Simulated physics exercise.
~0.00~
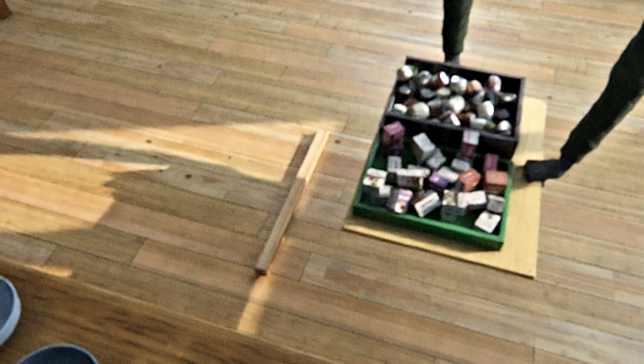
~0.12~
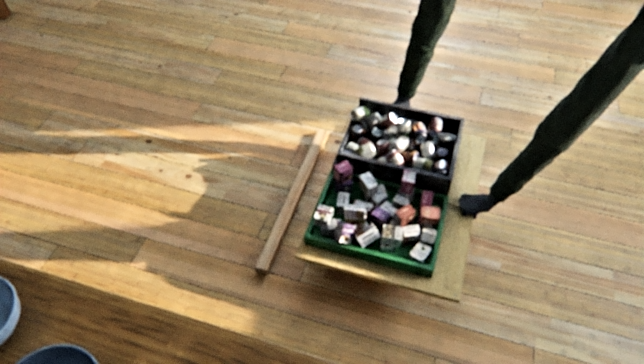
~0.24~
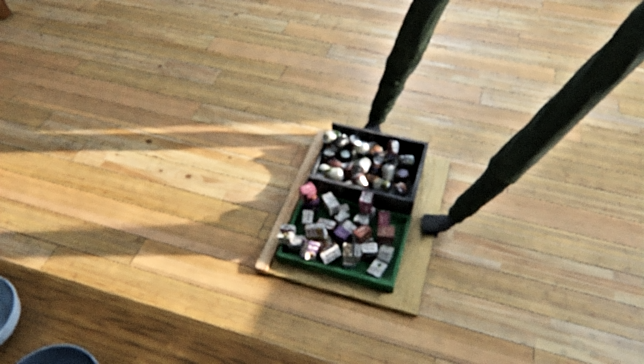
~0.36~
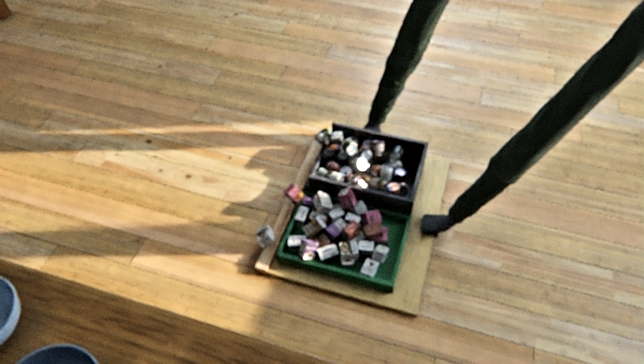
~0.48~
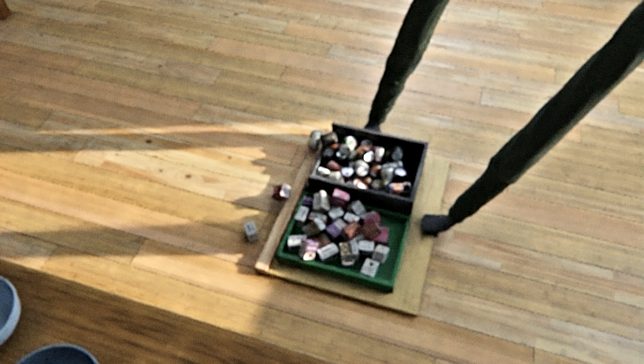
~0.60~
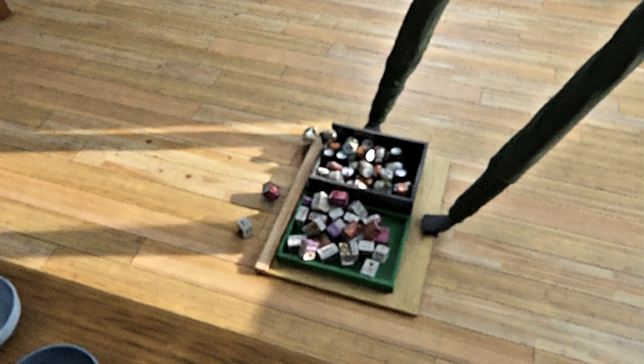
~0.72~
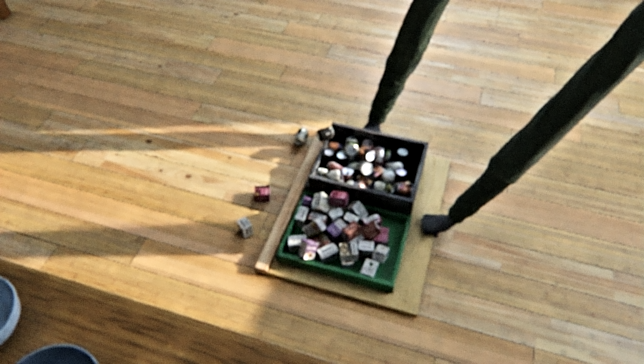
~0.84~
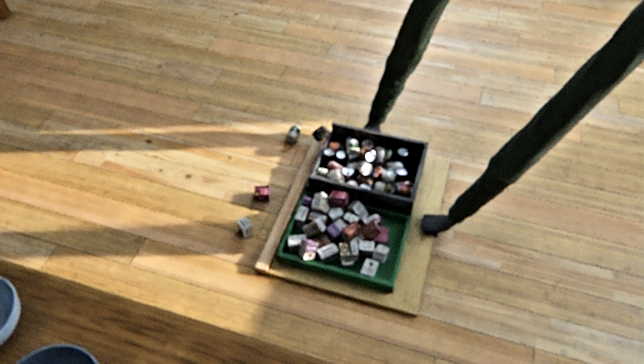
The clip opens on a sunlit plank floor, where two dark-sleeved arms hold a board carrying a green crate of small cartons and a black crate of mini cans. The arms bring the board down and to the left, towards a wooden batten lying on the floor. It stops dead against the batten, and the loose load slides left inside both crates. Two cartons spill from the green crate and two cans leave the black one, tumbling to the left. They come to rest beside the crates, while most of the load stays inside and the hands keep the board down.
